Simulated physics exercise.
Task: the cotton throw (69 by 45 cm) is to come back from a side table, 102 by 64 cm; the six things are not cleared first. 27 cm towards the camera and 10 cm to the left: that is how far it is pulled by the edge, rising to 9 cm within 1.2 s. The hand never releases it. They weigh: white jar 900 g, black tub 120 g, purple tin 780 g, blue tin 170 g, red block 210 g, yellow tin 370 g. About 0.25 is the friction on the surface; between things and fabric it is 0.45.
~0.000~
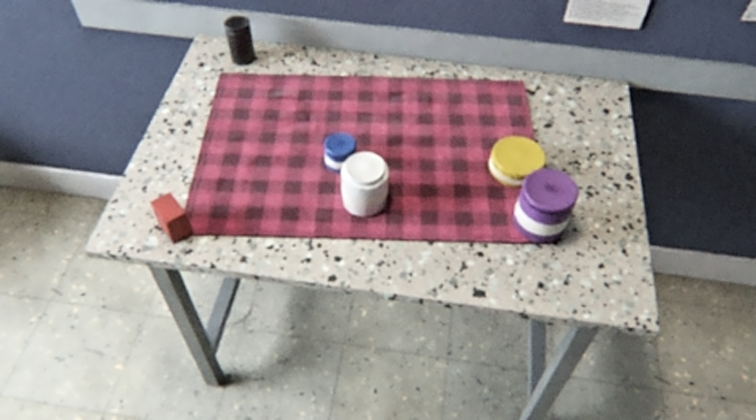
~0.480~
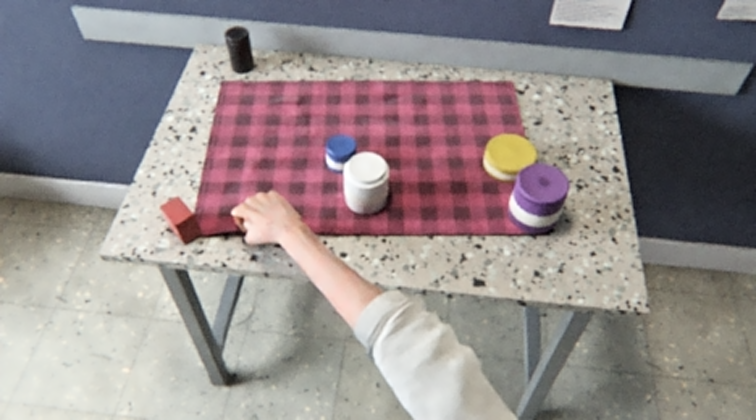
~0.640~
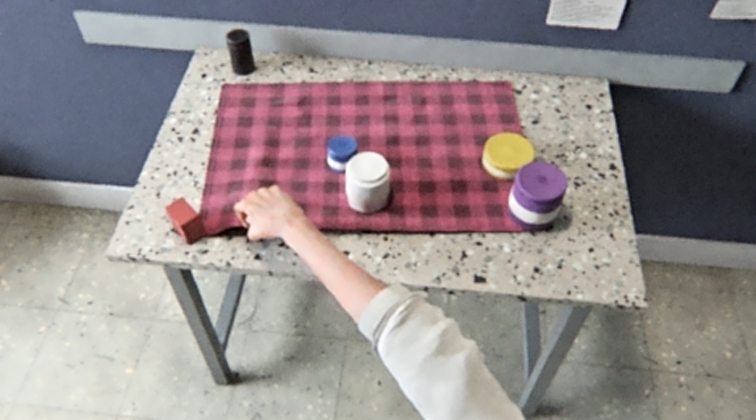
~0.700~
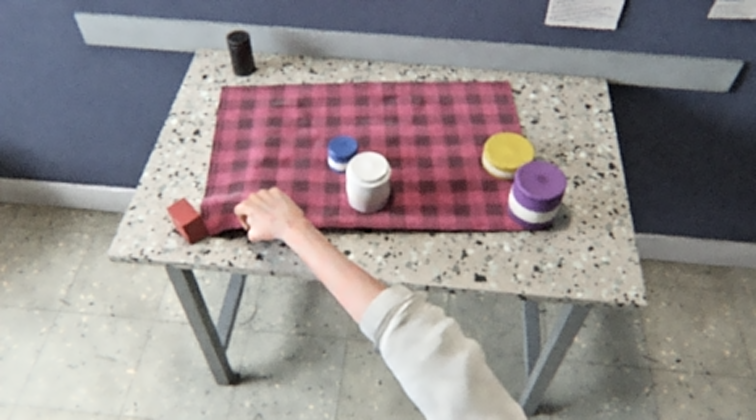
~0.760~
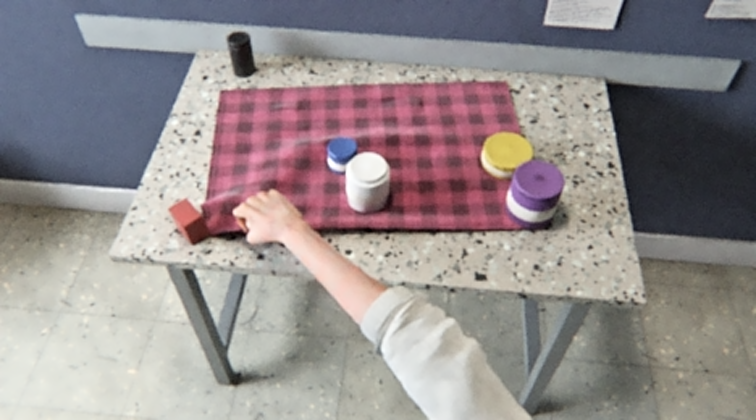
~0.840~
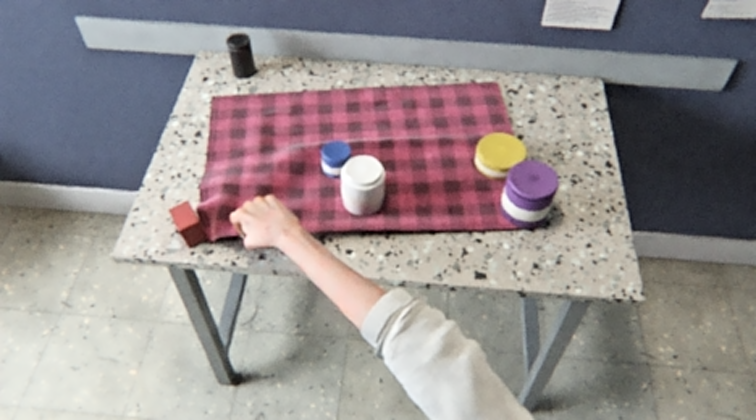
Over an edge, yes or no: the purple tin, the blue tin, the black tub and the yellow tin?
Per item: Purple tin - yes, over; blue tin - yes, over; black tub - no, still on; yellow tin - no, still on.
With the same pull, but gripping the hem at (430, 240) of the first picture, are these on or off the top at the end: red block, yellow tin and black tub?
Well, in that case the red block survives on top, the yellow tin survives on top and the black tub survives on top.
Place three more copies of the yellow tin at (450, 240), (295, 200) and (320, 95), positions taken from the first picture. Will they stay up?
Off the top, off the top, still on top.
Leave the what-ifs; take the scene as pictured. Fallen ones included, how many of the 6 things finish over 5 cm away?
Count recorded: 5.
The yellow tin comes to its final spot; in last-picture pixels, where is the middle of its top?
The top ends up close to (322, 224) in the last picture.
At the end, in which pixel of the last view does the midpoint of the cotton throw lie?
I'd say it sits around (178, 264) in the last picture.
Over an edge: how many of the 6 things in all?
That works out to 3 of them.
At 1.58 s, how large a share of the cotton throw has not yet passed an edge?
I'd estimate close to 75 per cent.
By 1.1 s, 100 % of the cotton throw is still over the top; blue tin 10 cm off its start, yellow tin 7 cm off its start, purple tin 6 cm off its start.
By 1.3 s, 90 % of the cotton throw is still over the top; blue tin 21 cm off its start, yellow tin 16 cm off its start, purple tin 12 cm off its start.
By 1.6 s, 75 % of the cotton throw is still over the top; blue tin 30 cm off its start at (230, 229), yellow tin 23 cm off its start at (405, 174), purple tin 19 cm off its start at (450, 198).
By 1.8 s, 70 % of the cotton throw is still over the top; blue tin 37 cm off its start, yellow tin 30 cm off its start, purple tin 25 cm off its start.
By 3.4 s, 55 % of the cotton throw is still over the top; purple tin over the edge, blue tin over the edge, yellow tin 44 cm off its start at (322, 224), black tub 0 cm off its start at (238, 39).
